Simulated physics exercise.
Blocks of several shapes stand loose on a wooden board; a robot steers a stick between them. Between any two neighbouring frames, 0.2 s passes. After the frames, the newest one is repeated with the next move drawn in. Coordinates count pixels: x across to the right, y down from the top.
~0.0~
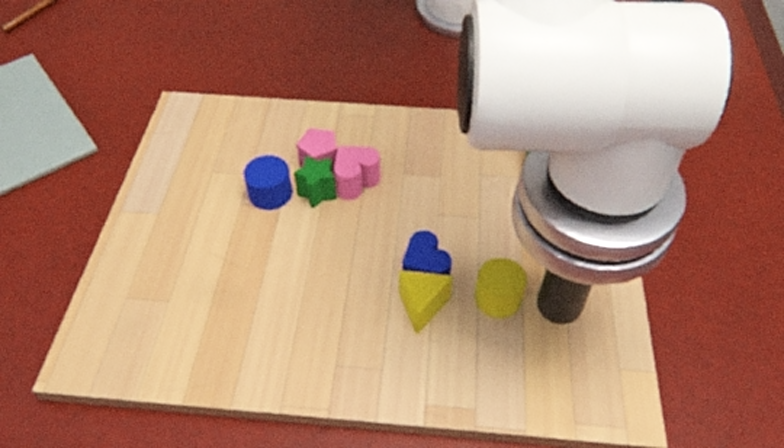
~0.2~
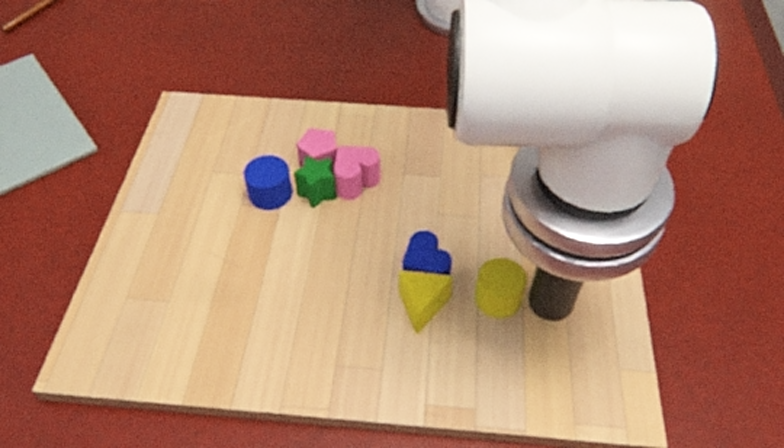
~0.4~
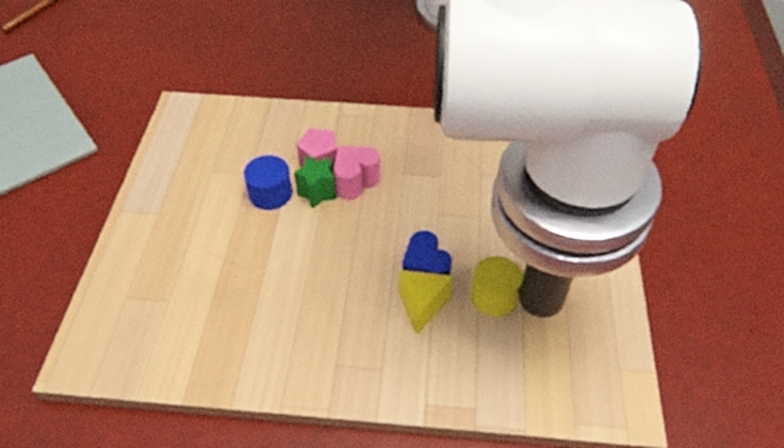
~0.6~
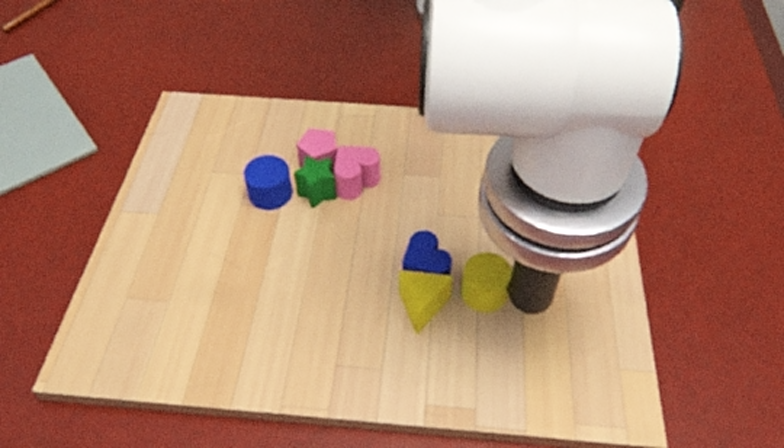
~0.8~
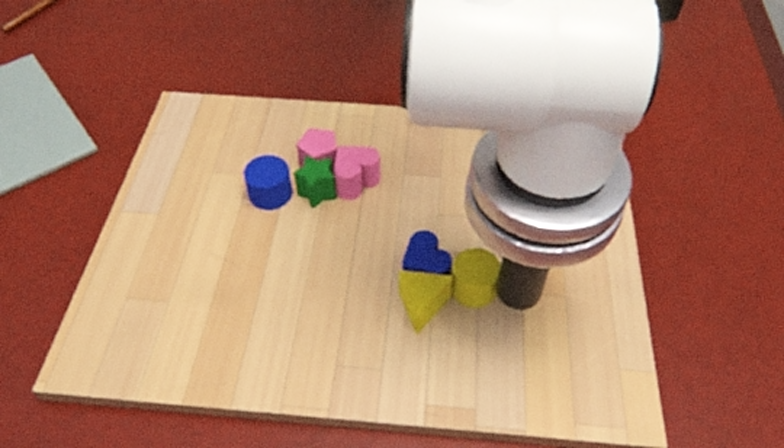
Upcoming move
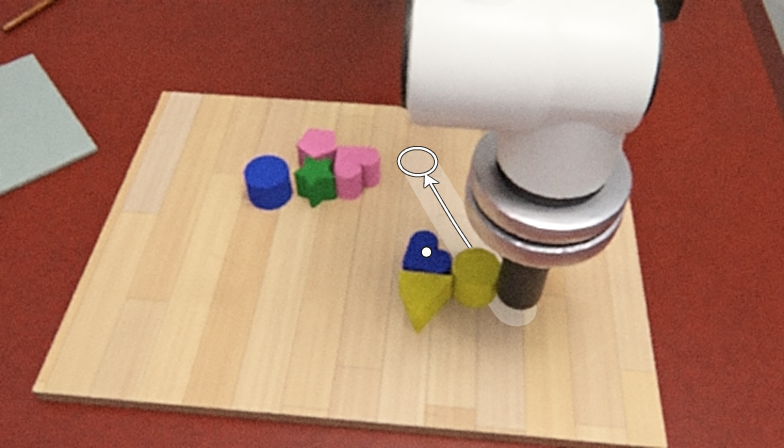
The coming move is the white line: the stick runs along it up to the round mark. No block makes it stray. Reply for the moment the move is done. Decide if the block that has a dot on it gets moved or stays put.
Somewhere new.
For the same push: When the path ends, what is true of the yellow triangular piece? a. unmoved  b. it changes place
The correct letter is a.
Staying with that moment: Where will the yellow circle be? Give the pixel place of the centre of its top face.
If I read the scene right, the answer is (435, 242).
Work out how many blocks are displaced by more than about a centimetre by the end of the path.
Going by the path, two blocks will move.
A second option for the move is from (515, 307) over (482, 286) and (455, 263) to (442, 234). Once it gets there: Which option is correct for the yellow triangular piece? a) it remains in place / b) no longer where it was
b - no longer where it was.
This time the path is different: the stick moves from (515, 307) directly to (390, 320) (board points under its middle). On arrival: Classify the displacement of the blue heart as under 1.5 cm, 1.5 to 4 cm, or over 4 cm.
Band: 1.5 to 4 cm.
The drawn path runs from (515, 307) by way of (459, 230) to (418, 161); the dot is on the blue heart.
On the path given first. One third of the way, stick at (477, 238); blue heart at (396, 249), turned 20° clockwise; yellow circle at (436, 243).
Two thirds of the way, stick at (445, 189); blue heart at (395, 249), turned 15° clockwise; yellow circle at (435, 242).
At the end, stick at (418, 145); pink heart not moved; yellow triangular piece not moved; blue heart at (395, 249), turned 15° clockwise; yellow circle at (435, 242).
